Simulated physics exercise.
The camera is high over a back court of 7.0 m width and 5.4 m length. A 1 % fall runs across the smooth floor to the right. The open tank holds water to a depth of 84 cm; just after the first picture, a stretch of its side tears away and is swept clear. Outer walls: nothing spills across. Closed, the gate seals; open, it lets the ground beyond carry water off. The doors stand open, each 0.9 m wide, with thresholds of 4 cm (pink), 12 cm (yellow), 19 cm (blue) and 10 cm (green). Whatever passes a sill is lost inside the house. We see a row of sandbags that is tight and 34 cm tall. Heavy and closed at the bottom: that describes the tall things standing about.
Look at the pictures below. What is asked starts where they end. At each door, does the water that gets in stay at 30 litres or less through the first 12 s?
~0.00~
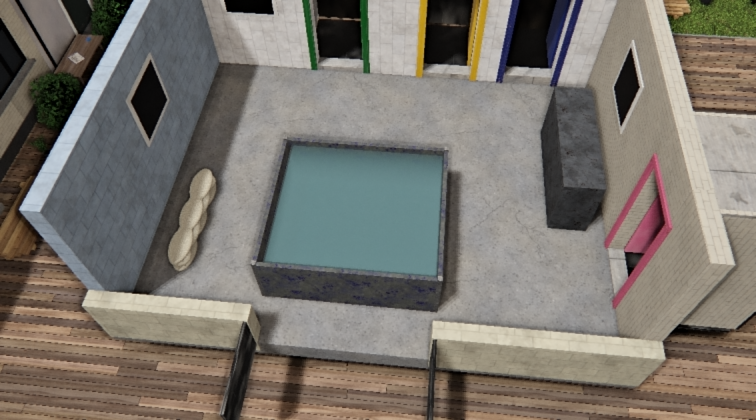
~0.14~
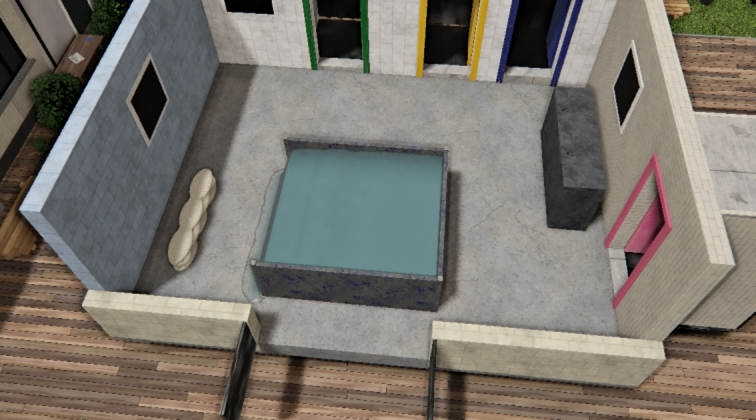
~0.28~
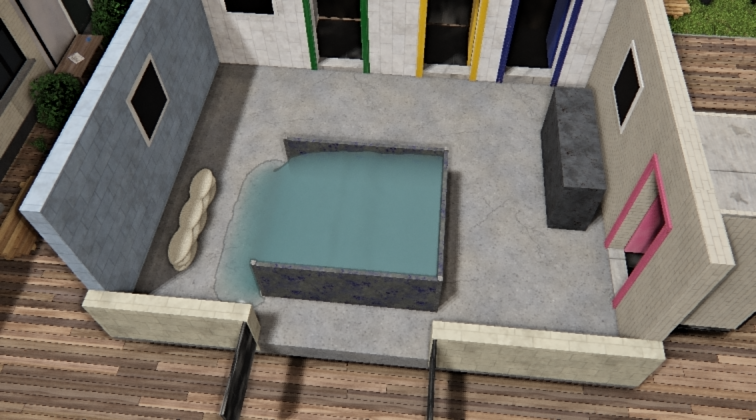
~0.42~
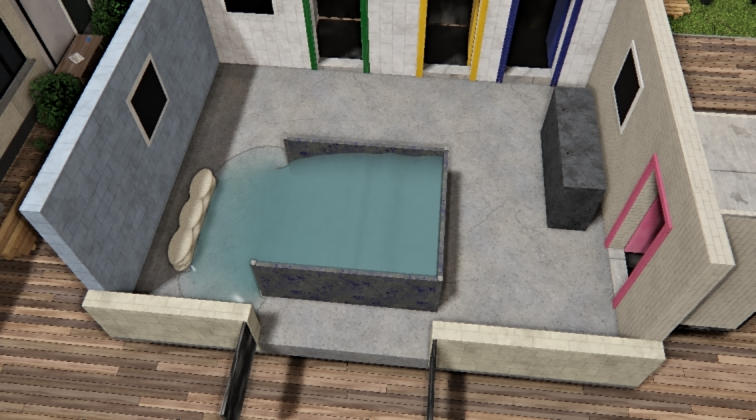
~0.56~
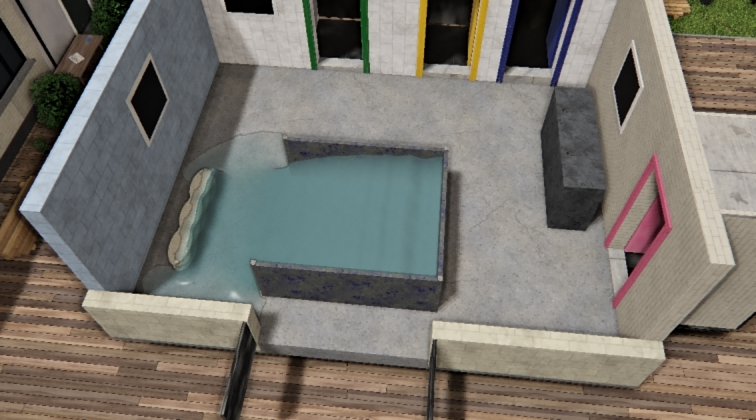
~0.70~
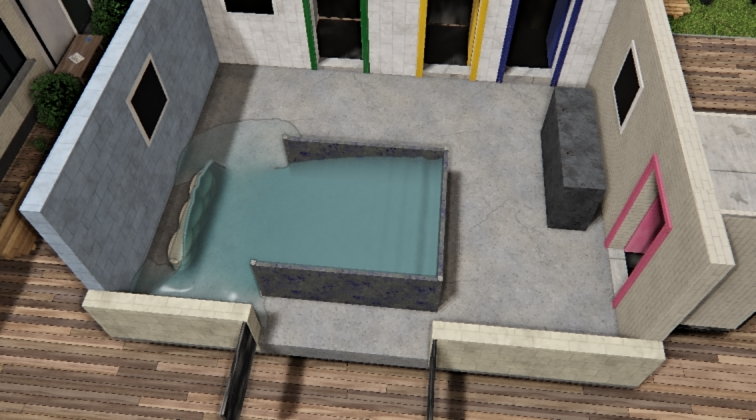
One by one: Pink door: More than stated, yellow door: Less than stated, blue door: Less than stated, green door: More than stated.
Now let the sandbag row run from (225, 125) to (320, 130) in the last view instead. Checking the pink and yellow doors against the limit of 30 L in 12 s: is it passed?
Checking the limit, pink is too much, yellow is fine.
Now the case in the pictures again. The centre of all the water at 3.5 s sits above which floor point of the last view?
Near (283, 192).
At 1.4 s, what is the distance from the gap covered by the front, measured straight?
Around 4.0 metres.
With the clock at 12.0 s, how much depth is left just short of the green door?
I'd put it at around 9.5 cm deep.
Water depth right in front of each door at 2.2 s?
In cm: Pink 0, yellow 0, blue 0, green 2.
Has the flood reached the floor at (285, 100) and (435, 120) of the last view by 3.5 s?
Soaked, soaked.
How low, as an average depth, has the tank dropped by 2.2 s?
I'd put the mean depth near 30 centimetres.
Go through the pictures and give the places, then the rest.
Still water, 84 cm deep, in the open tank at (357, 206), in the first frame.
Water pours out at (279, 219) and has run 1.2 m, to (259, 299); typically 11 cm deep outside, 84 cm at the open tank's back, in the second frame.
The front is at a hidden place, 1.4 m from the gap at (279, 221); 1.8 m2 of floor is under water; 84 cm left at the back of the open tank, in the third frame.
The front is at a hidden place, 1.8 m from the gap at (280, 223); 3.5 m2 of floor is under water; 84 cm left at the back of the open tank, in the fourth frame.
Water pours out at (280, 223) and has run 2.2 m, to a hidden place; typically 11 cm deep outside, 80 cm at the open tank's back, in the fifth frame.
The front is at (192, 140), 2.6 m from the gap at (280, 224); 6.0 m2 of floor is under water; 73 cm left at the back of the open tank, in the sixth frame.
After 1.4 s water covers 25 % of the floor and is deepest (64 cm) near (126, 313); pink door not reached, yellow door not reached, blue door not reached, green door not reached.
After 2.2 s water covers 35 % of the floor and is deepest (57 cm) near (138, 314); pink door not reached, yellow door not reached, blue door not reached, green door not reached.
After 3.5 s water covers 60 % of the floor and is deepest (46 cm) near (204, 108); pink door not reached, yellow door 5 cm at the sill, 0 L in, blue door 2 cm at the sill, 0 L in, green door 22 cm at the sill, 11 L in.
After 7.0 s water covers 95 % of the floor and is deepest (26 cm) near (570, 128); pink door 10 cm at the sill, 23 L in, yellow door 8 cm at the sill, 0 L in, blue door 19 cm at the sill, 4 L in, green door 11 cm at the sill, 103 L in.
After 12.0 s water covers 95 % of the floor and is deepest (17 cm) near (622, 361); pink door 15 cm at the sill, 156 L in, yellow door 11 cm at the sill, 6 L in, blue door 13 cm at the sill, 14 L in, green door 10 cm at the sill, 105 L in.
